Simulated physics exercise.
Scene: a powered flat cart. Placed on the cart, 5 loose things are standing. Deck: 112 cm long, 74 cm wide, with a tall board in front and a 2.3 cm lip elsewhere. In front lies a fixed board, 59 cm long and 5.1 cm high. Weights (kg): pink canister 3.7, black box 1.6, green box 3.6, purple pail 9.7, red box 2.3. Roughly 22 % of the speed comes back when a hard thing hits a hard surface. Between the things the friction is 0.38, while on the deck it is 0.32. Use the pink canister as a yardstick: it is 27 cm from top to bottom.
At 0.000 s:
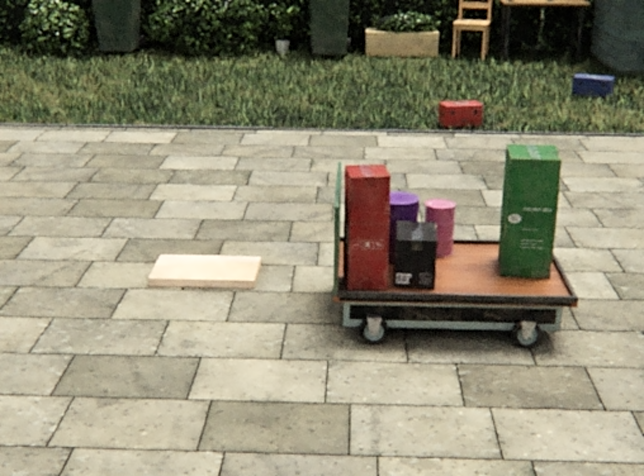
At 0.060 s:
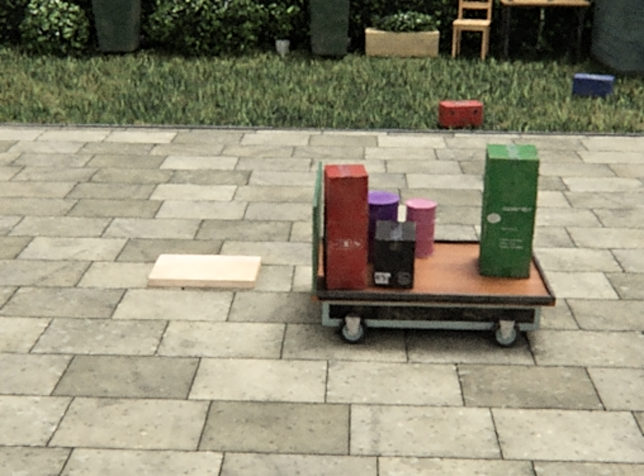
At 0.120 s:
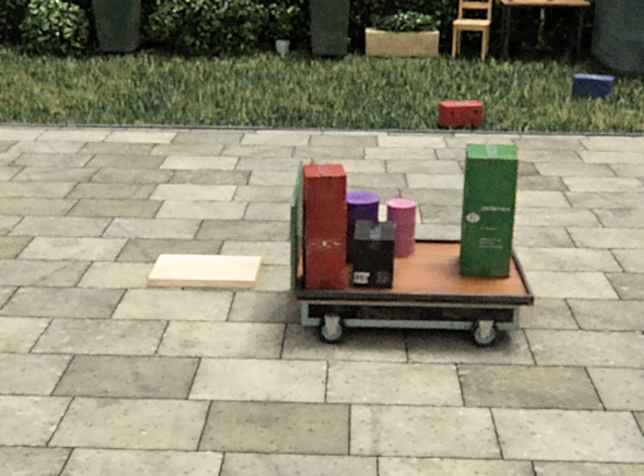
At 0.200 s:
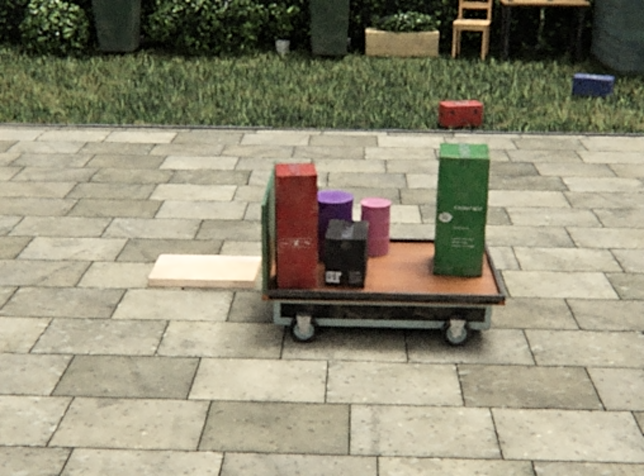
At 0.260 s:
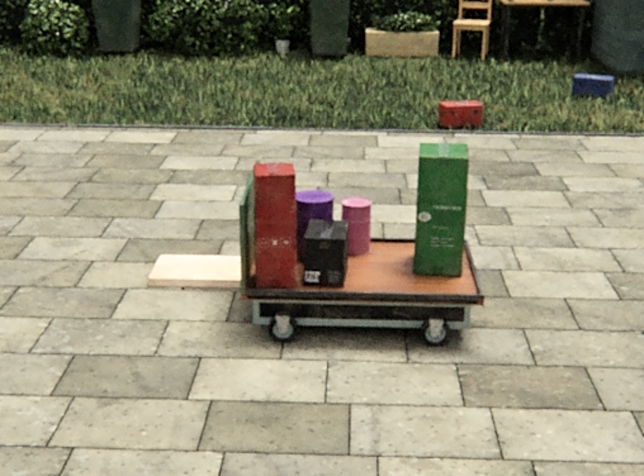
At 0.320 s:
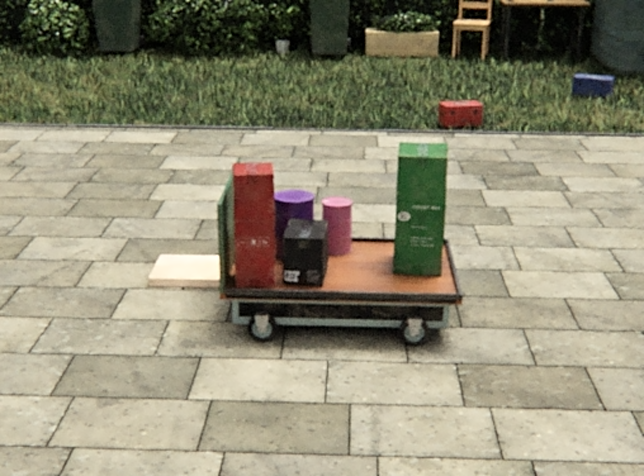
We see a flat cart carrying a red box, purple pail, pink canister, black box and green box roll steadily left across the paving, its left end passing in front of a pale flat board lying on the ground.
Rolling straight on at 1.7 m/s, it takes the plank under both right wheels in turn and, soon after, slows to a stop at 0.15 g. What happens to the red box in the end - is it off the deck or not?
The red box ends up off the deck.
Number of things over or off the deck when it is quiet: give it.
2.
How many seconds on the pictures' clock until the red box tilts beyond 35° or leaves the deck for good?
That first happens close to 0.9 seconds.
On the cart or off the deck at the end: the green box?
When everything stops, the green box is out of bounds.
By 0.62 s, 105 cm covered; red box tilted 18° near (161, 218); purple pail tilted 18°; pink canister tilted 17°.
By 1.12 s, 190 cm covered; red box now off the deck; green box tilted 25°; pink canister tilted 14°.
By 1.52 s, 255 cm covered; green box tilted 56°; purple pail 7 cm from its spot; black box 6 cm from its spot.
By 1.92 s, 299 cm covered; green box now off the deck; purple pail 7 cm from its spot; pink canister 7 cm from its spot.
When it is over (2.9 s), off the deck, green box and red box; the other 3 within 10 cm of the start.
